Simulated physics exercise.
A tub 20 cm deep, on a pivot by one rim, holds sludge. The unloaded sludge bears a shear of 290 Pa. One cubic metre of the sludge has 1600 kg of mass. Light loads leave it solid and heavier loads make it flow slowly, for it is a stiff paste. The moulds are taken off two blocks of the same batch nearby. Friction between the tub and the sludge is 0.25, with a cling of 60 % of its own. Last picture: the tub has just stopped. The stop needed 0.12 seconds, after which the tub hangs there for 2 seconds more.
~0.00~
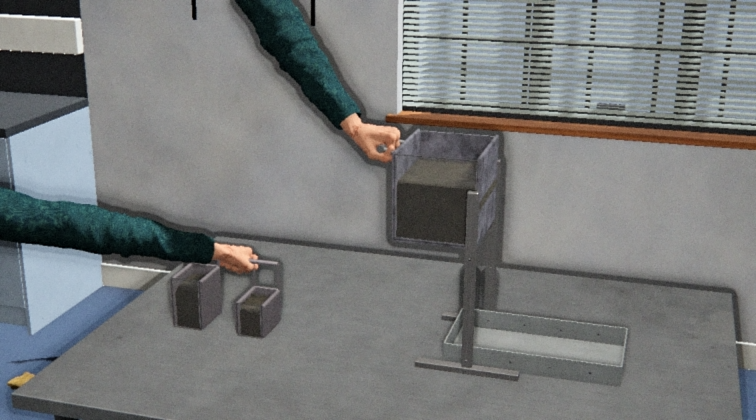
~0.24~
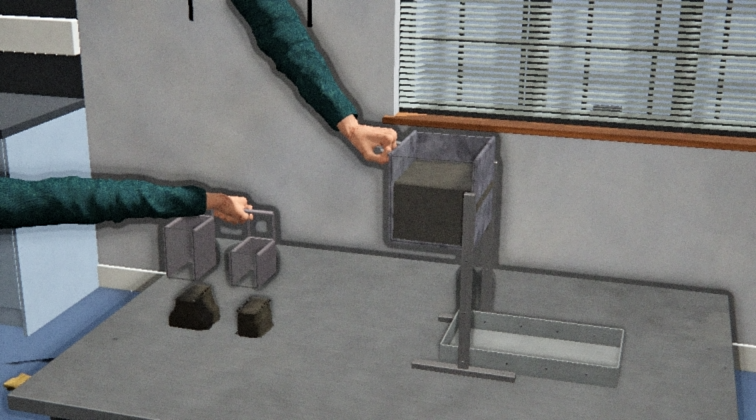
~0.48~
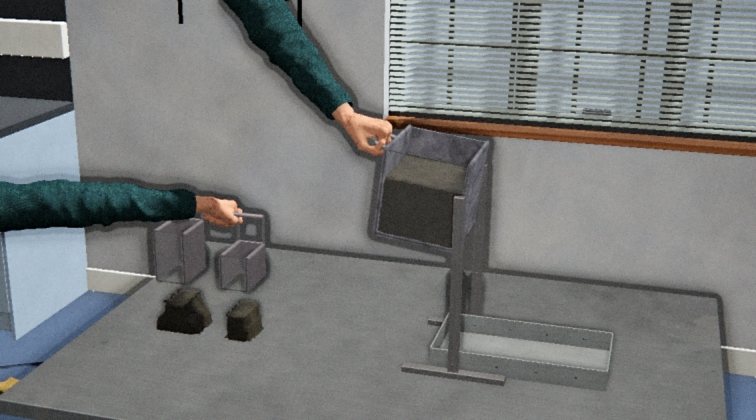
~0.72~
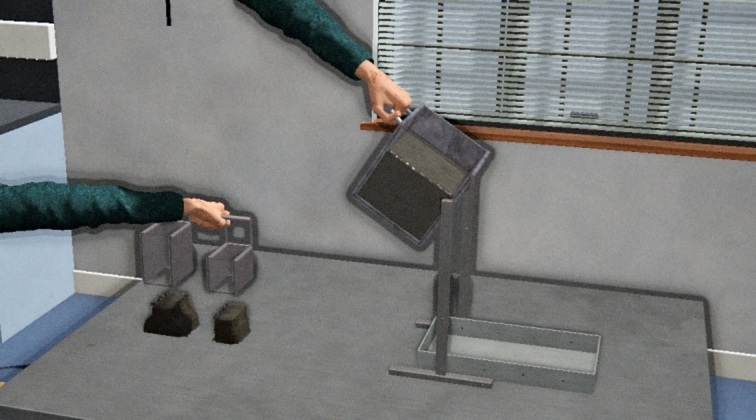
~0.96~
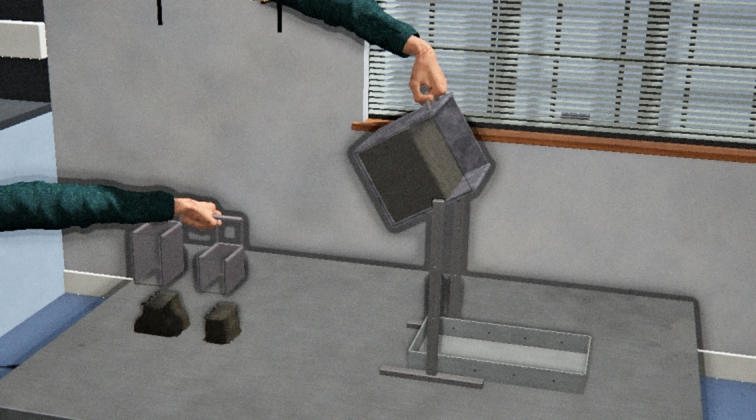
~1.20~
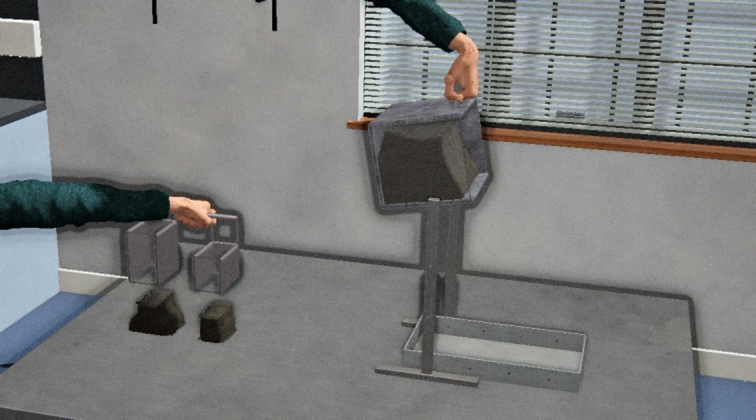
Grey tub of dark sludge tilting steeply on a stand under a sleeved arm's grip, after another hand lifts moulds off two blocks.
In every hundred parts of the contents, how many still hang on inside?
About 77 in every hundred.
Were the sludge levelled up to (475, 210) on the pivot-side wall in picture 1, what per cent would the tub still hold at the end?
It would be close to 100 percent.
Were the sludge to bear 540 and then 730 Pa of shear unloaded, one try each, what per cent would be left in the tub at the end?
Result: 100 % for the first case, 100 % for the second.
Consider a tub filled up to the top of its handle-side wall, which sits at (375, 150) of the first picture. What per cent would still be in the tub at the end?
Some 55 per cent, I reckon.
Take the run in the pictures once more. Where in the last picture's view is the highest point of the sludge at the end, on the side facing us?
About (414, 154).
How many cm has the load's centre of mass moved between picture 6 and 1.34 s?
Distance: About 3 cm.
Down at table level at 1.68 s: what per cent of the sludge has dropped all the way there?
About 0 per cent.
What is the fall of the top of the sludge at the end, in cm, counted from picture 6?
4 cm.
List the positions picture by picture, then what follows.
In the first frame, handle-side rim at (397, 154), tilt 0 degrees; crest of the sludge at (430, 184); block heights 11 cm, 7.0 cm (left to right).
In the second frame, handle-side rim at (393, 155), tilt 0 degrees; crest of the sludge at (427, 186); block heights 8.2 cm, 6.7 cm (left to right).
In the third frame, handle-side rim at (388, 149), tilt 7 degrees; crest of the sludge at (390, 178); block heights 7.8 cm, 6.6 cm (left to right).
In the fourth frame, handle-side rim at (403, 126), tilt 33 degrees; crest of the sludge at (391, 152); block heights 7.8 cm, 6.6 cm (left to right).
In the fifth frame, handle-side rim at (434, 115), tilt 59 degrees; crest of the sludge at (406, 131); block heights 7.8 cm, 6.6 cm (left to right).
In the sixth frame, handle-side rim at (460, 118), tilt 79 degrees; crest of the sludge at (389, 133); block heights 7.8 cm, 6.6 cm (left to right).
After 1.34 s, the tub is at 80 degrees and holds 96 %.
After 1.51 s, the tub is at 80 degrees and holds 85 %.
After 1.68 s, the tub is at 80 degrees and holds 77 %.
After 1.85 s, the tub is at 80 degrees and holds 77 %.
After 3.20 s, the tub is at 80 degrees and holds 77 %.
